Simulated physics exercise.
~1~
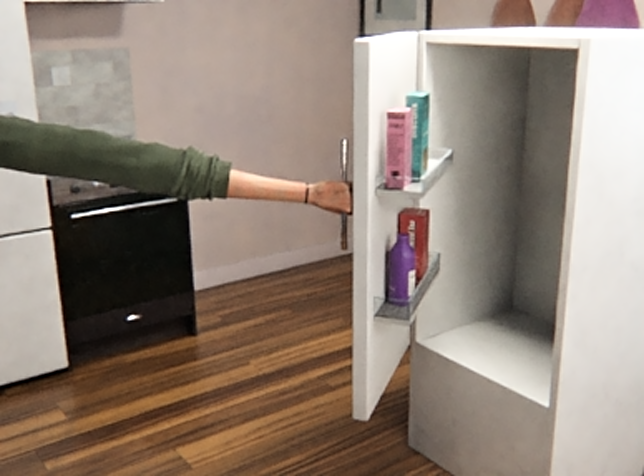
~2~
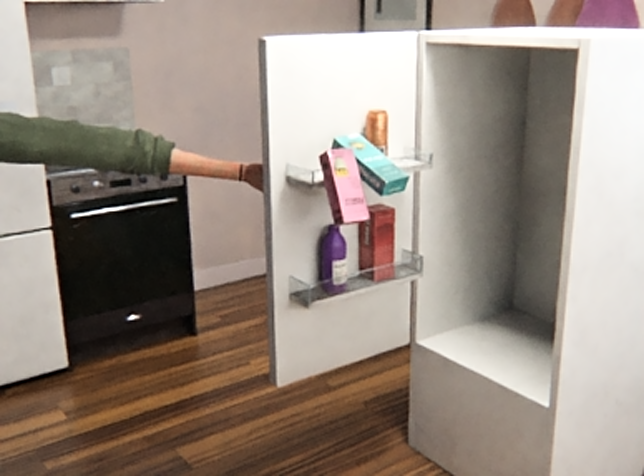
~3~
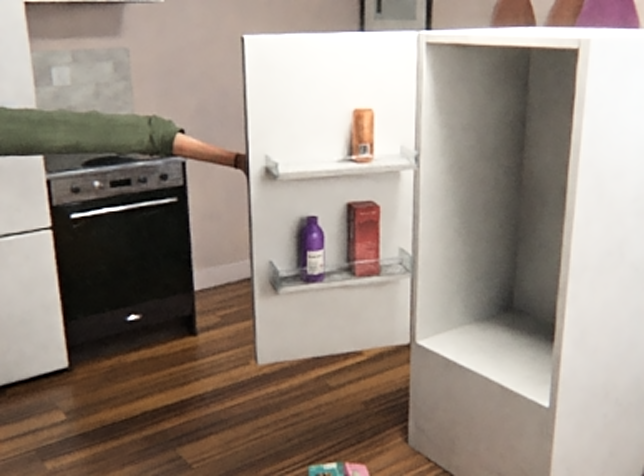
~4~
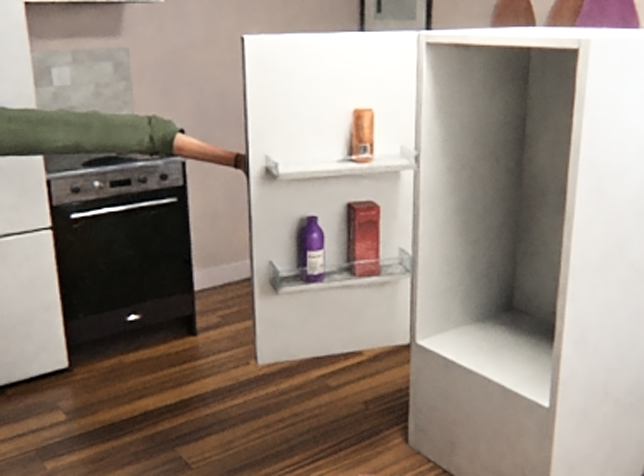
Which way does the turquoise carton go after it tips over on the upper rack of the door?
The turquoise carton moves down, dropping from the upper rack toward the floor.
